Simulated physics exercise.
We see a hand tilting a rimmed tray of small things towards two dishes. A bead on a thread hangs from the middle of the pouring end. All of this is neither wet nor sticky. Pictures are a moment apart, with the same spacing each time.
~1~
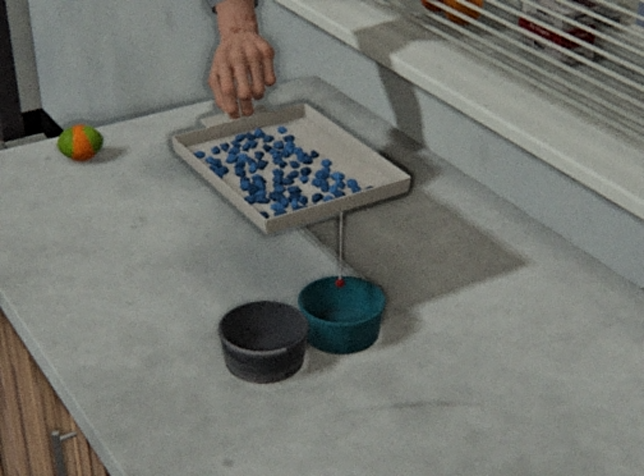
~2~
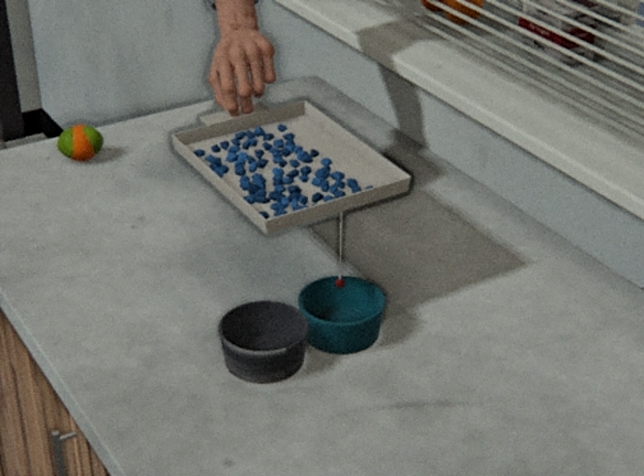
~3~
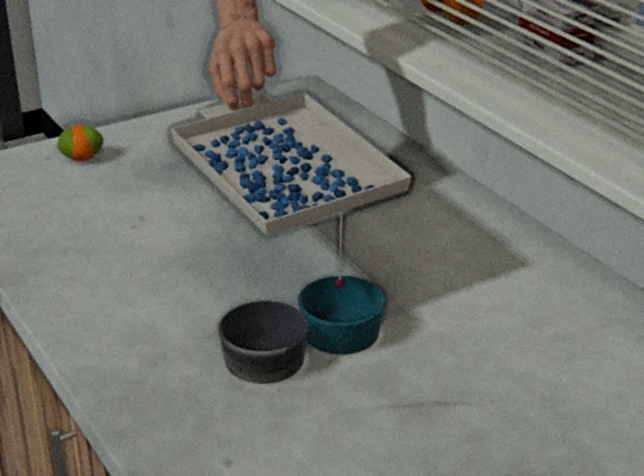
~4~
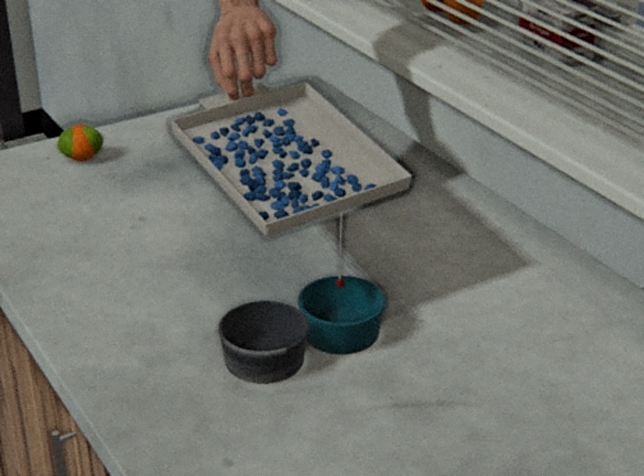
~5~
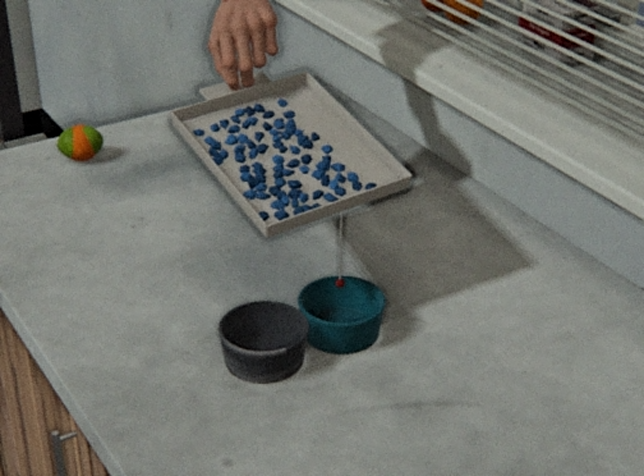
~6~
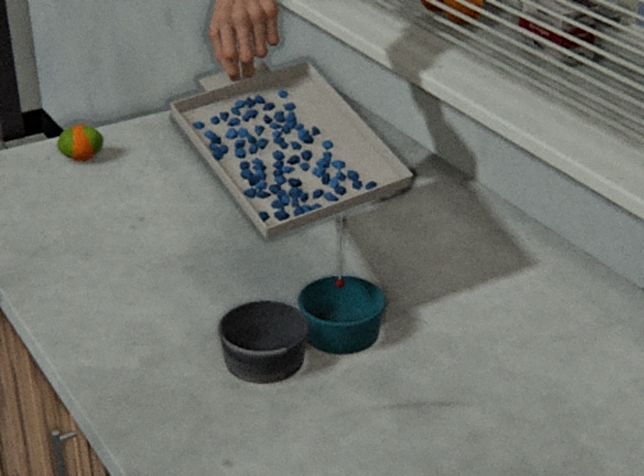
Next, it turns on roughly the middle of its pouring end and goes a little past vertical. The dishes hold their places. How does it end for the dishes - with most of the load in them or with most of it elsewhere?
With most in them.
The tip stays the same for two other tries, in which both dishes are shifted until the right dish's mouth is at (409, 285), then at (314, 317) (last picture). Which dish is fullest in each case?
In turn: The left-side dish; the right-side dish.
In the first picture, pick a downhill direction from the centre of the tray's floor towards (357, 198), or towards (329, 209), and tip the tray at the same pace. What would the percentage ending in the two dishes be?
The first try gives close to 20 per cent, the second close to 30 per cent.
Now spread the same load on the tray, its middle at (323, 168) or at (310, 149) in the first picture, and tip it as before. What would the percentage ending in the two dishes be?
Estimate: 60 % first, 60 % second.
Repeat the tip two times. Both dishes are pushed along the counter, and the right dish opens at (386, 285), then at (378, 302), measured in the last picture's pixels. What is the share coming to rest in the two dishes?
60% for the first placement, 90% for the second.
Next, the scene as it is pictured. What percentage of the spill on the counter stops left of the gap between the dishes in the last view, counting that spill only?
Left share: Close to 20 %.
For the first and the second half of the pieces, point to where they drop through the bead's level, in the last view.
The leading part at (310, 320), the rest of it at (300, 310).
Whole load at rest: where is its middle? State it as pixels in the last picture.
Once nothing moves, the middle sits near (291, 357).
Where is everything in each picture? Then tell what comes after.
The first picture shows corners of the pouring end (267, 219) and (408, 177), level; middle of the load (278, 172), aquarium stones; left dish (286, 362); right dish (364, 334); bead on its thread (340, 283).
The second picture shows corners of the pouring end (267, 219) and (408, 177), level; middle of the load (278, 171).
The third picture shows corners of the pouring end (267, 221) and (408, 176), tipped barely, lowest at the left corner; middle of the load (278, 168).
The fourth picture shows corners of the pouring end (267, 223) and (409, 175), tipped a little, lowest at the left corner; middle of the load (278, 164).
The fifth picture shows corners of the pouring end (267, 225) and (409, 175), tipped a little, lowest at the left corner; middle of the load (278, 159).
The sixth picture shows corners of the pouring end (268, 227) and (410, 174), tipped clearly, lowest at the left corner; middle of the load (278, 155); left dish (286, 362); right dish (364, 334).
Just after the last frame, tray tipped steeply; every one on the tray.
A moment on, tray tipped right over; roughly half on the tray; roughly a quarter in the left dish; just a few in the right dish; roughly a quarter outside both; about a tenth in the air.
Further on, tray tipped past a quarter turn; roughly half in the left dish; roughly a quarter in the right dish; roughly a third outside both.
When it is over, tray tipped past a quarter turn; roughly half in the left dish; roughly a quarter in the right dish; roughly a third outside both.
